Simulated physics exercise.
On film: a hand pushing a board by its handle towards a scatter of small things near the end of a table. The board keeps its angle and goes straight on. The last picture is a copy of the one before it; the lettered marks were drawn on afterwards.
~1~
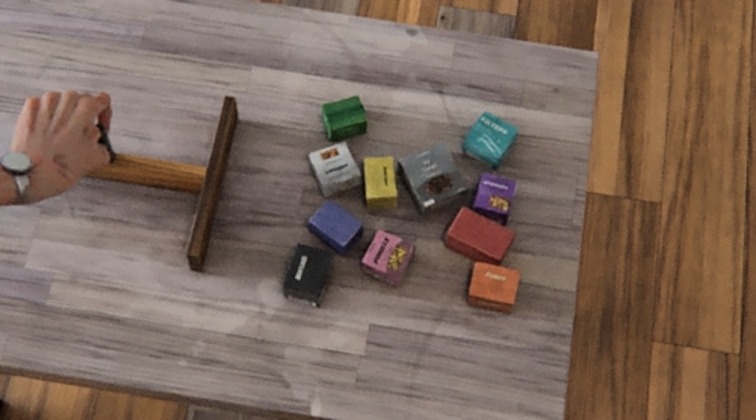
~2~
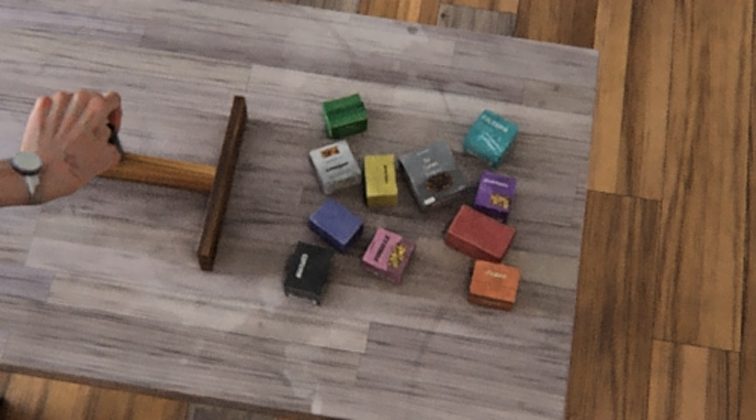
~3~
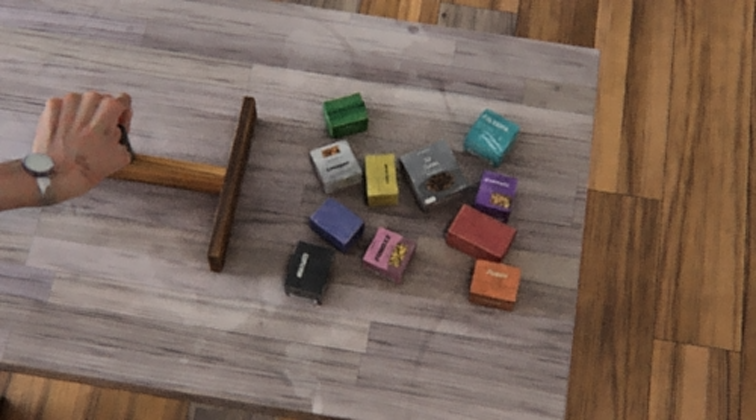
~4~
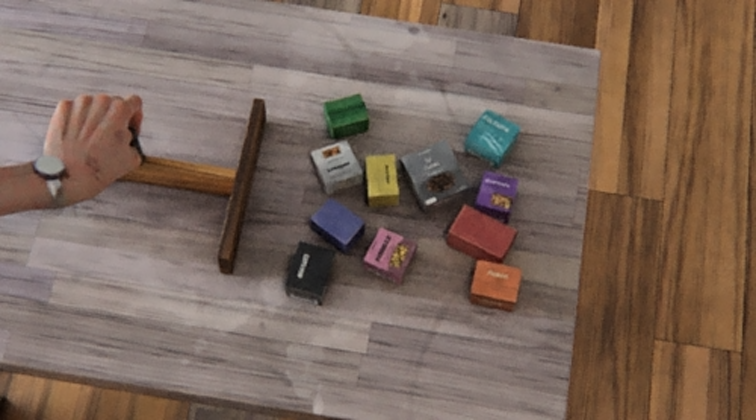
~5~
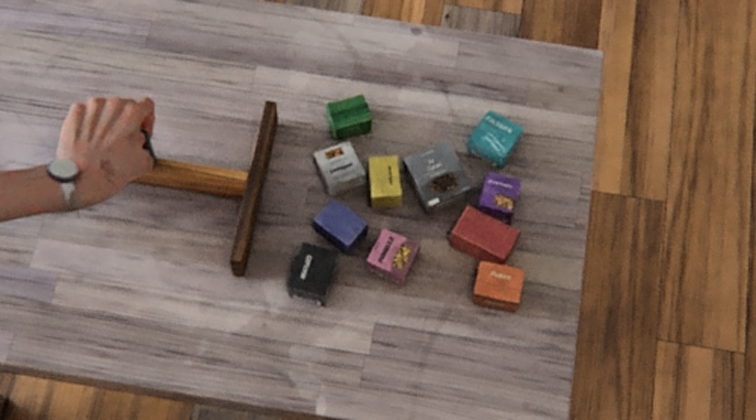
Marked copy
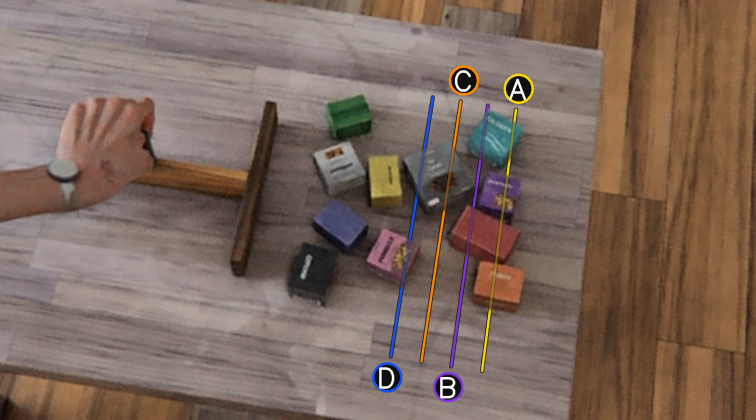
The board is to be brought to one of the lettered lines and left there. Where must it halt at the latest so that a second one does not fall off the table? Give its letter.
As far as mark B.
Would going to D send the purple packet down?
By then, no.
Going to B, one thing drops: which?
The purple packet goes over.
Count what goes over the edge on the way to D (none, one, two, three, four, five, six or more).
By then, none.
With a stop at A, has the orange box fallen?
Yes.
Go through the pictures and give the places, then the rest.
In the first picture, board (211, 173); yellow packet (380, 183); blue block (336, 228).
In the second picture, board (221, 173); grey packet (433, 177).
In the third picture, board (232, 174); green box (346, 116).
In the fourth picture, board (241, 176); purple packet (497, 198).
In the fifth picture, board (253, 178); orange box (498, 287); turquoise box (495, 139); white packet (339, 169).
On the marked copy, A at (500, 234); B at (470, 230); C at (442, 225); D at (413, 221).
Following B. Soon after the start, board (331, 190); green box (367, 114); black packet (343, 278).
Later, board (409, 202); purple packet (558, 215); orange box (509, 293).
In the end, board (469, 211); purple packet over the edge; orange box (569, 303); one fallen.
As for the rest, A drops four; C is within the limit but short; D is within the limit but short.
